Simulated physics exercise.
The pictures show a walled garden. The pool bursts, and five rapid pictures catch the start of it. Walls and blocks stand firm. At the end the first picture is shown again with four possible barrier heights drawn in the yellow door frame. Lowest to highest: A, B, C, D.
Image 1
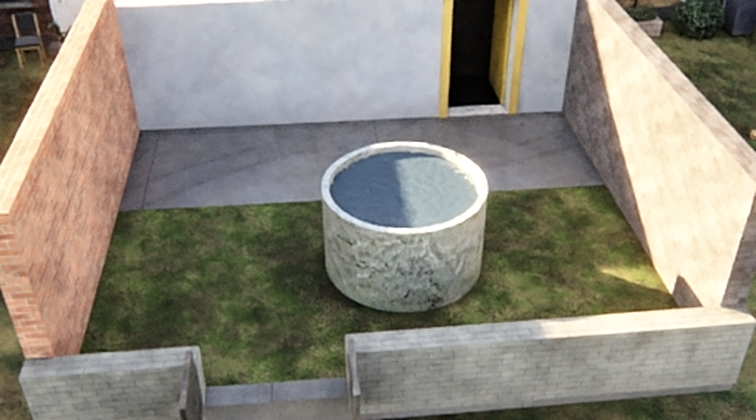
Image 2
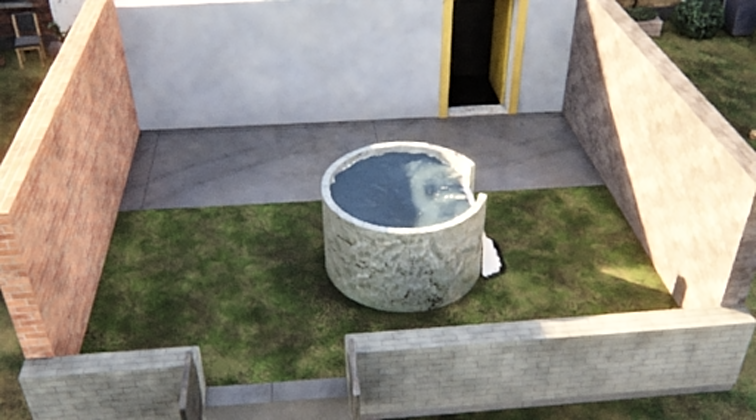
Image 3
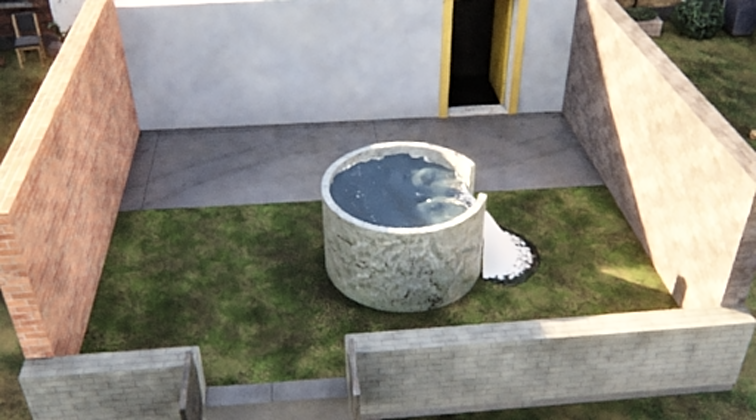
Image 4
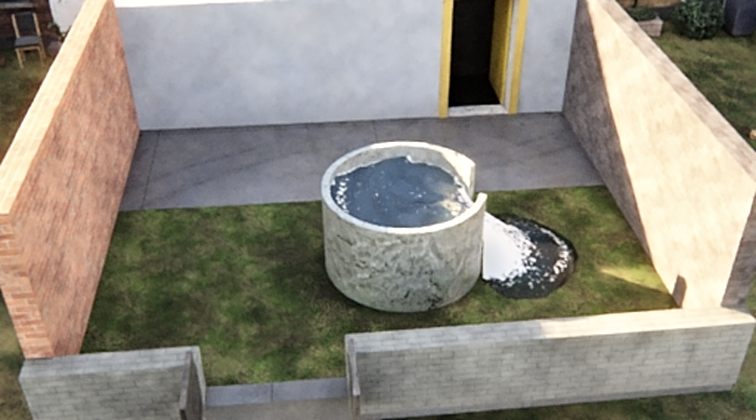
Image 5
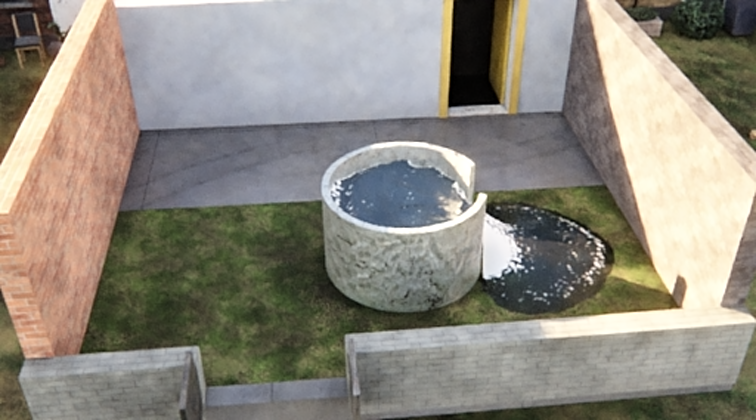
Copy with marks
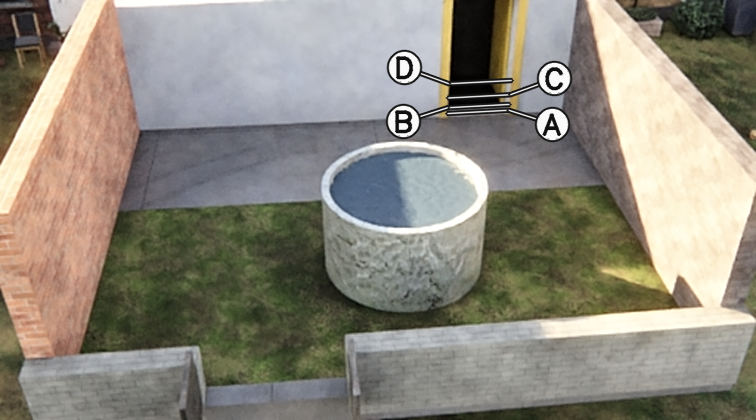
Water pours through a gap that opens in the right side of a round, pale stone pool, falling white onto the grass and spreading into a widening dark puddle, while the surface inside ripples. The walled garden is seen from above by a still camera. A red brick wall stands left, a pale wall with a yellow-framed doorway behind, and low grey walls flank the open gateway in front.
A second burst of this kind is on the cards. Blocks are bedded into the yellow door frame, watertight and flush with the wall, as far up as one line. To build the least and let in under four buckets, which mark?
It is B.
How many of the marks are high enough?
Three.
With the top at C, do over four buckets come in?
No, that is safe.
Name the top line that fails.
Here it is line A.
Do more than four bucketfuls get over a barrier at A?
Yes, it does.
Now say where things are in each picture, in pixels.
Water in the pool at rest, its middle at (404, 190); foot of the yellow doorway at (477, 115); open gate at (272, 336).
Water covers 1 % of the ground and shows as far out as (486, 275).
Water covers 2 % of the ground and shows as far out as (533, 255).
Water covers 4 % of the ground and shows as far out as (565, 243).
Water covers 8 % of the ground and shows as far out as (606, 250).
On the marked copy, A at (478, 111); B at (478, 106); C at (479, 96); D at (480, 82); from the bottom up A, B, C, D.
If A is chosen, about 10 bucketfuls get in.
If B is chosen, a splash gets over, under a bucket.
If C is chosen, nothing gets over.
If D is chosen, nothing gets over.
